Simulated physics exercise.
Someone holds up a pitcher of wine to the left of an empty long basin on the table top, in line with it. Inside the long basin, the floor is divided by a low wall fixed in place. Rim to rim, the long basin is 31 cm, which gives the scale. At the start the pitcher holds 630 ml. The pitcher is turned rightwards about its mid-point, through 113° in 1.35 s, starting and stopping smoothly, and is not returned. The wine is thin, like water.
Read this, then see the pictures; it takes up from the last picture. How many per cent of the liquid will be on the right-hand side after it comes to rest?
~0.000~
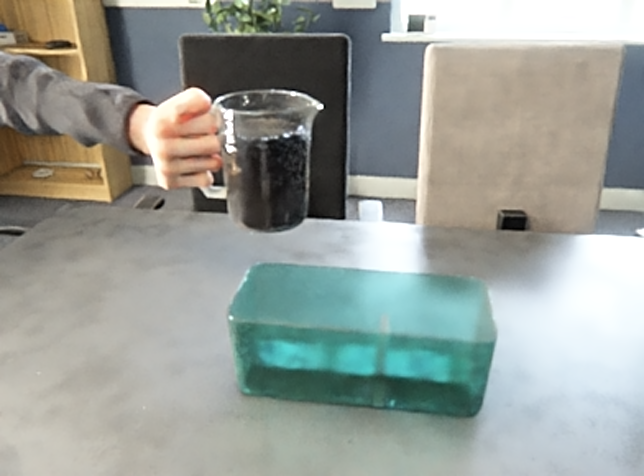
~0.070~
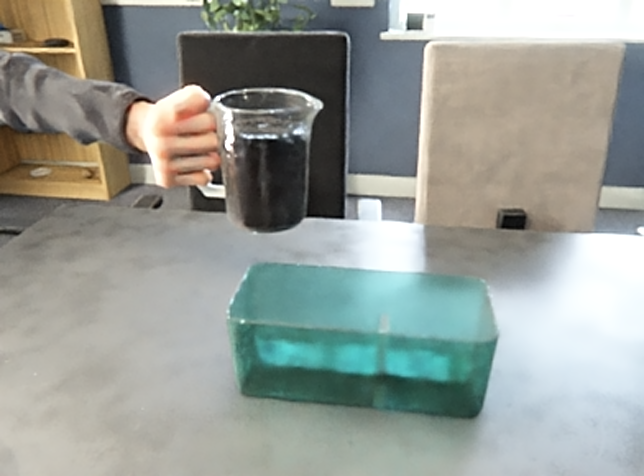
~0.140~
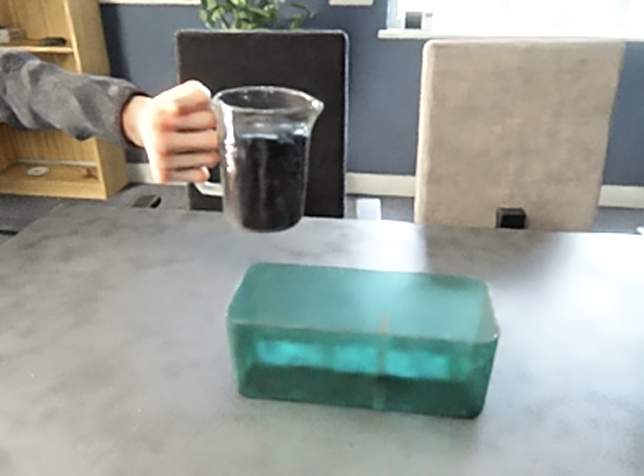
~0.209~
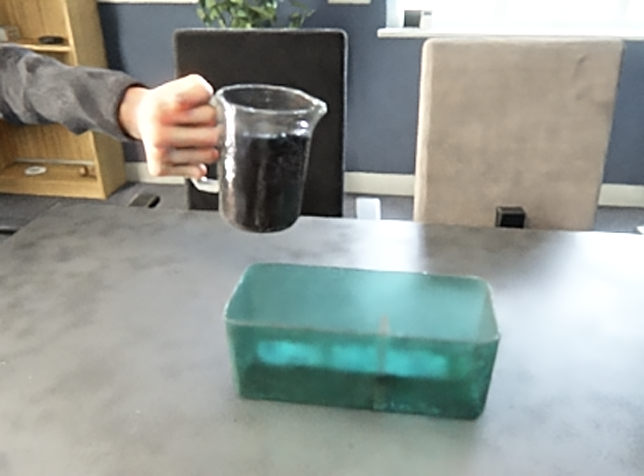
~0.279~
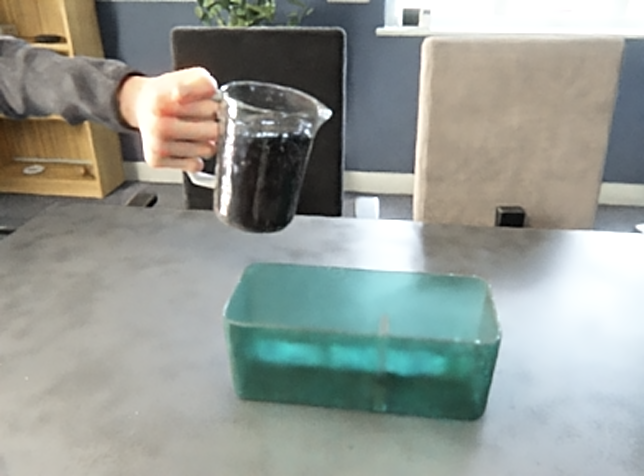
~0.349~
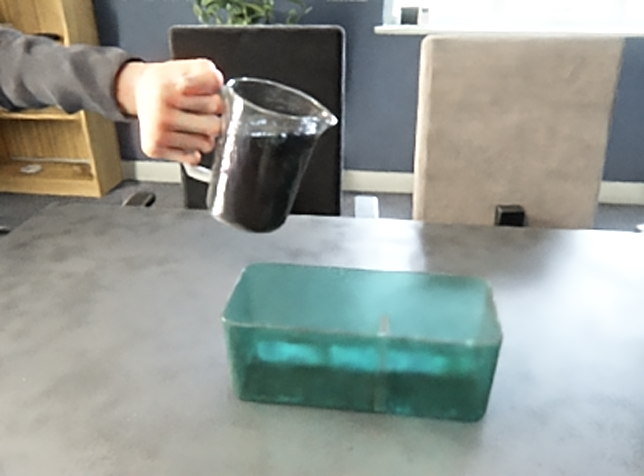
Some 68 per cent will be on the right-hand side.
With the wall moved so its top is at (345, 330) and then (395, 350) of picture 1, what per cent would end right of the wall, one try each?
In turn about 95 and 50 per cent.
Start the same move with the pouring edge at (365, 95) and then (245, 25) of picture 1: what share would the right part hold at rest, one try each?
I'd expect close to 85 per cent and then close to 5 per cent.
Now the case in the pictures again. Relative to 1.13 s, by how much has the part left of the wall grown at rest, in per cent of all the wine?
Difference: Approx. 26 %.
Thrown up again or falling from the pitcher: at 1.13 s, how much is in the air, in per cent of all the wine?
22 in a hundred, give or take.
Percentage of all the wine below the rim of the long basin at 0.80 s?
Around 3%.
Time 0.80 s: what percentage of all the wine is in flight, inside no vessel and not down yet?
Estimate: Some 14 % of the total.
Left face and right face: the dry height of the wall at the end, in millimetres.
Left about 42 mm, while the right is about 20 mm.
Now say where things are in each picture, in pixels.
The first picture shows tilt 0°; pouring edge (321, 105); surface from (225, 128) to (307, 130); the long basin's rim runs from (240, 289) to (491, 309); the wall's top is at (383, 342).
The second picture shows tilt 1°; pouring edge (321, 104); surface from (224, 126) to (308, 129).
The third picture shows tilt 3°; pouring edge (323, 106); surface from (223, 126) to (308, 129).
The fourth picture shows tilt 7°; pouring edge (326, 109); surface from (224, 125) to (309, 129).
The fifth picture shows tilt 12°; pouring edge (330, 114); surface from (224, 125) to (312, 127).
The sixth picture shows tilt 18°; pouring edge (335, 121); surface from (224, 129) to (319, 128).
By 0.80 s the tilt is 73° and 83 per cent is still to pour, 0 is left of the wall and 2 right of it.
By 1.13 s the tilt is 106° and 24 per cent is still to pour, 5 is left of the wall and 49 right of it.
By 1.48 s the tilt is 113° and 0 per cent is still to pour, 30 is left of the wall and 68 right of it.
By 1.85 s the tilt is 113° and 0 per cent is still to pour, 31 is left of the wall and 68 right of it.
At rest 31 per cent lies left of the wall, 68 right of it and 1 outside.
